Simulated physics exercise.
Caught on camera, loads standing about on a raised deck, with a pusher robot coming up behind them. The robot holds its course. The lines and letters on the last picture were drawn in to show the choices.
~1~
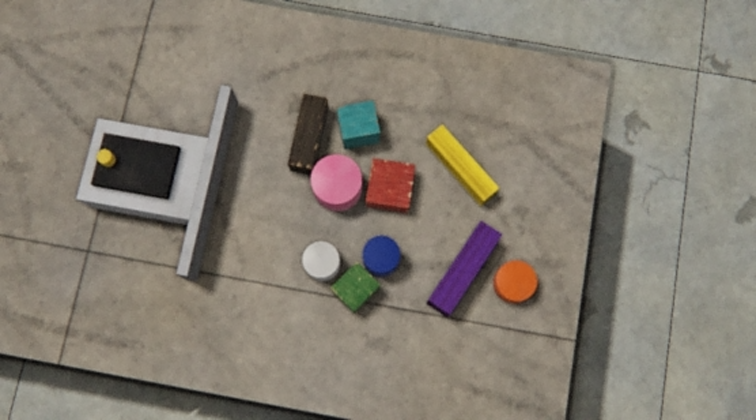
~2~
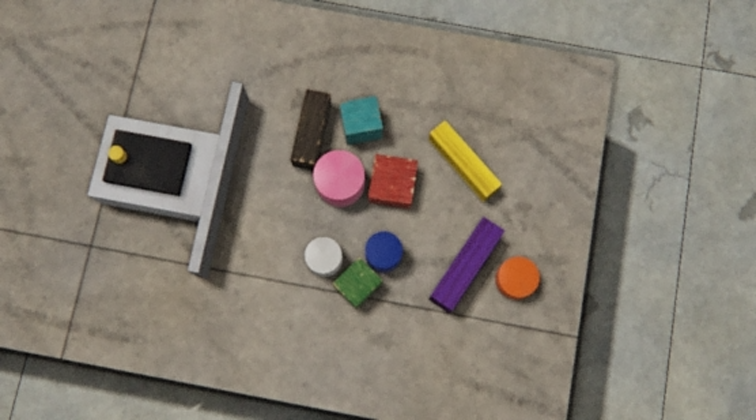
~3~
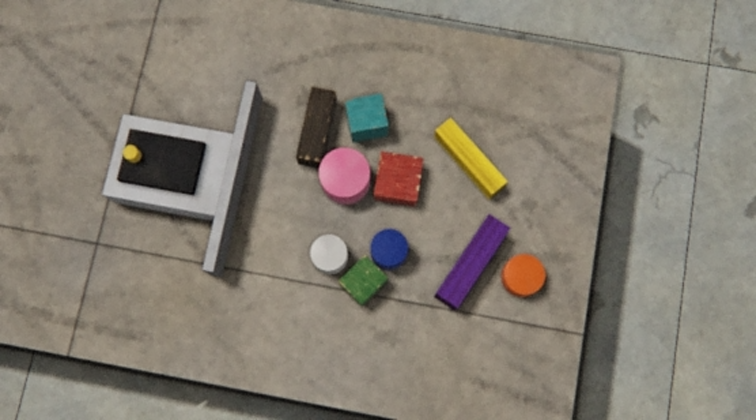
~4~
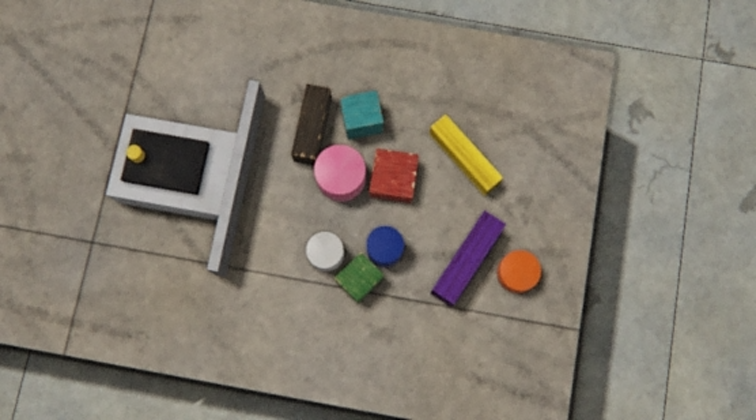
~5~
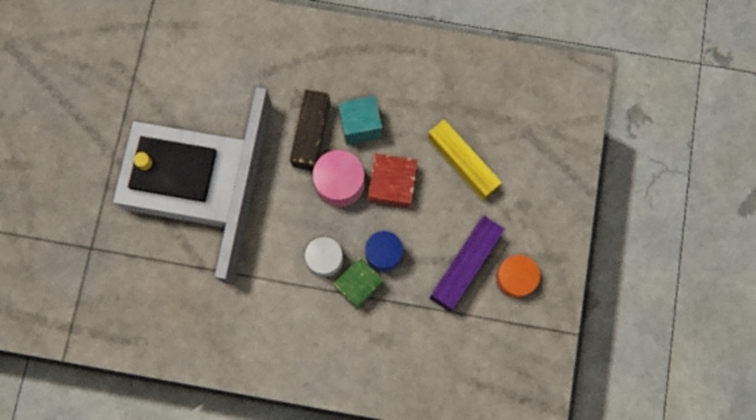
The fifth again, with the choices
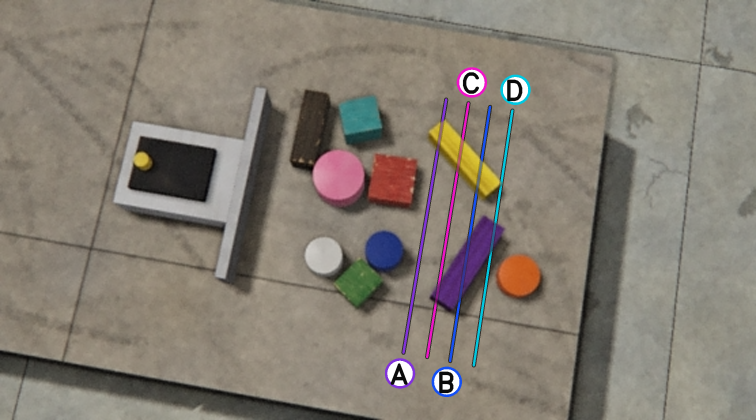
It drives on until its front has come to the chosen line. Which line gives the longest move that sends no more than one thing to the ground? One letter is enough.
It can go as far as D.
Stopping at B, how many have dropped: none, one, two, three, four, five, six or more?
By then, none.
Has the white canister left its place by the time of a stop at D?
Yes.
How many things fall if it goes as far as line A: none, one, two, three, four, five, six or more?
In all, none.
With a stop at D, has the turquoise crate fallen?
No.
On the copy, A at (426, 222); B at (471, 230); C at (448, 226); D at (494, 234).
On D. First, robot (269, 185); green crate (366, 289); turquoise crate (396, 132).
Then, robot (361, 201); orange canister (524, 280); yellow stick (527, 181).
Finally, robot (431, 213); orange canister (586, 305); yellow stick (595, 192); none fallen.
By contrast, A is within the limit but short; B is within the limit but short; C is within the limit but short.
